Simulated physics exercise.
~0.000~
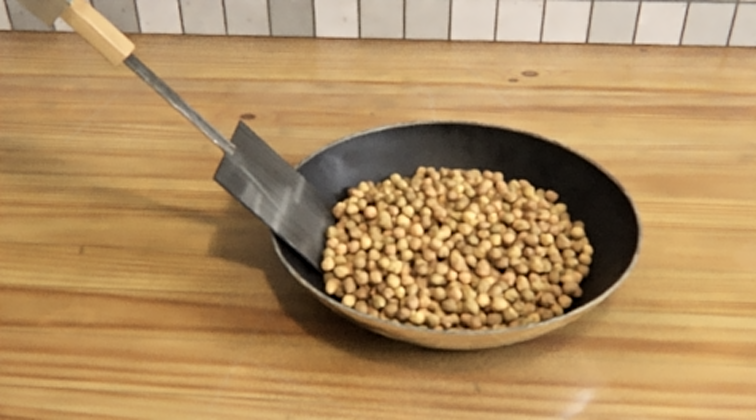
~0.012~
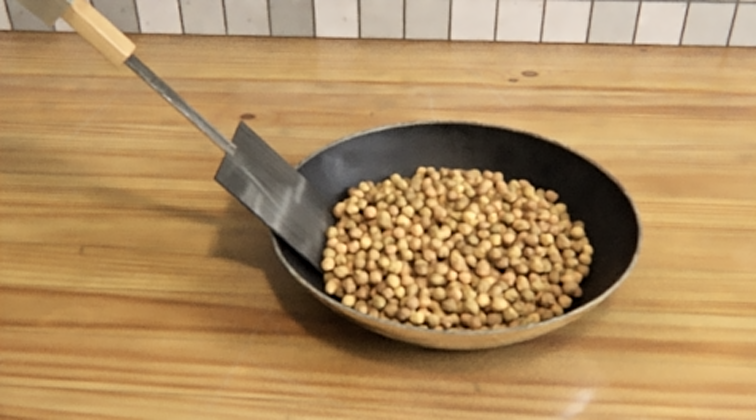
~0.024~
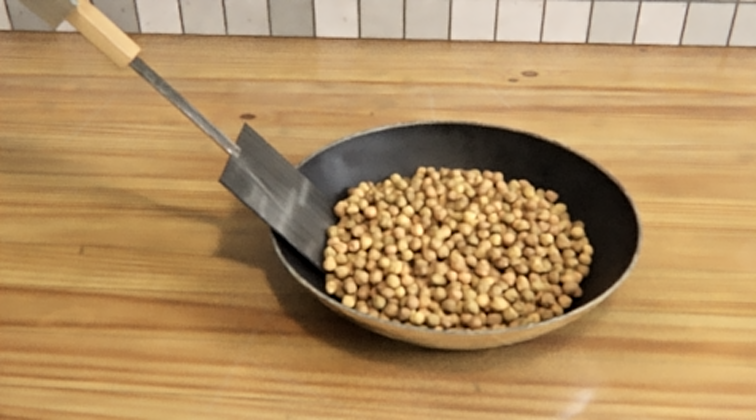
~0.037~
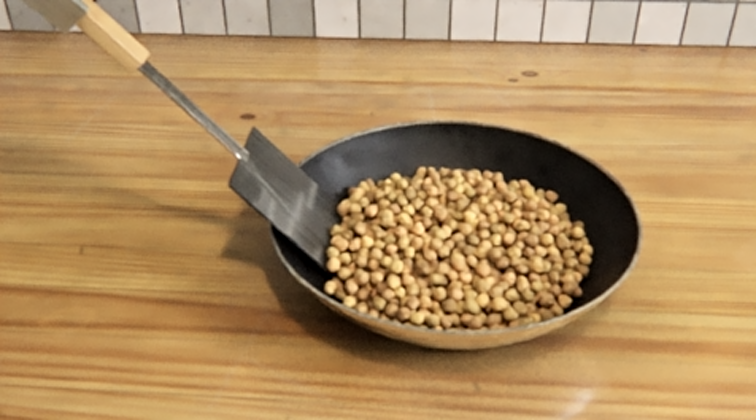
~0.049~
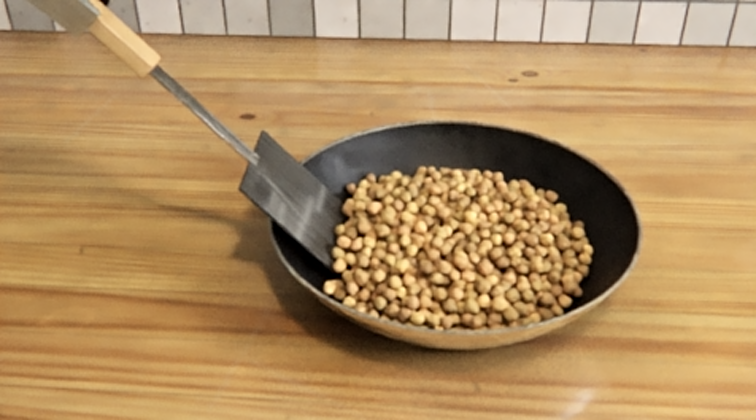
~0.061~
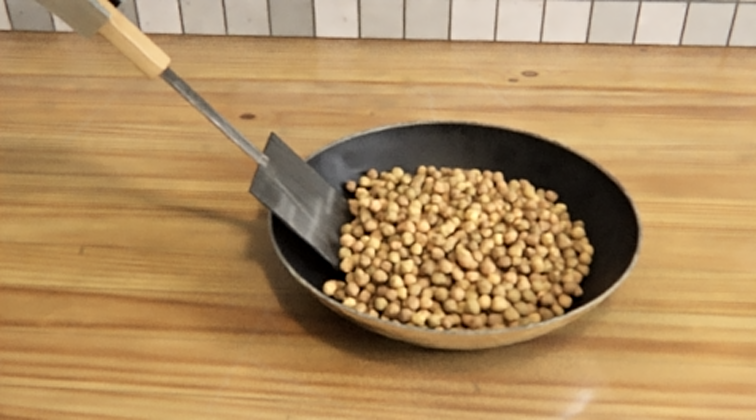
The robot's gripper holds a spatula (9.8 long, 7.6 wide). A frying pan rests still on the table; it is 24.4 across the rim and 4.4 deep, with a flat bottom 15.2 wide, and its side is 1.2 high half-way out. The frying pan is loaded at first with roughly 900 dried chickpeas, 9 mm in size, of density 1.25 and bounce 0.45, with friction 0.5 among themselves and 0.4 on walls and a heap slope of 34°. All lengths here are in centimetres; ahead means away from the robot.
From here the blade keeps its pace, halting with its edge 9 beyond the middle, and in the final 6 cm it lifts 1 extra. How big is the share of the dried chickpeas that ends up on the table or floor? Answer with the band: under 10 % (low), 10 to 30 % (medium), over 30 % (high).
Medium, 10 to 30 %.
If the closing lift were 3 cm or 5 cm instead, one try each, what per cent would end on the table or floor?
Some 20 and 15 per cent.
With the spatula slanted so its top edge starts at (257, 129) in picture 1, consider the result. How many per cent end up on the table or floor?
25 percent or so.
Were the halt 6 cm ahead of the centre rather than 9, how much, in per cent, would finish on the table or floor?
Near 0 per cent.
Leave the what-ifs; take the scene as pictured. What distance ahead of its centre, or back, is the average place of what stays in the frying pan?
About 3.0 centimetres ahead.
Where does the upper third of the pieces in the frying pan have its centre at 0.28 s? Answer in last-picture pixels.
(547, 220).
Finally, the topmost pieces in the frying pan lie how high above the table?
Some 5.5 cm above the table.
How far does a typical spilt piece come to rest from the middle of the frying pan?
I reckon close to 18 centimetres.
By 0.17 s, sloping 48°, highest piece 5 above the table; 900 in the frying pan.
By 0.28 s, sloping 48°, highest piece 5 above the table; 900 in the frying pan.
By 0.53 s, sloping 48°, highest piece 6 above the table; 721 in the frying pan, 165 on the table or floor, 14 on the blade or in flight.
By 1.58 s, sloping 48°, highest piece 5 above the table; 719 in the frying pan, 181 on the table or floor.
Final count, 719 in the frying pan, 181 on the table or floor. That is 20 % on the table or floor.
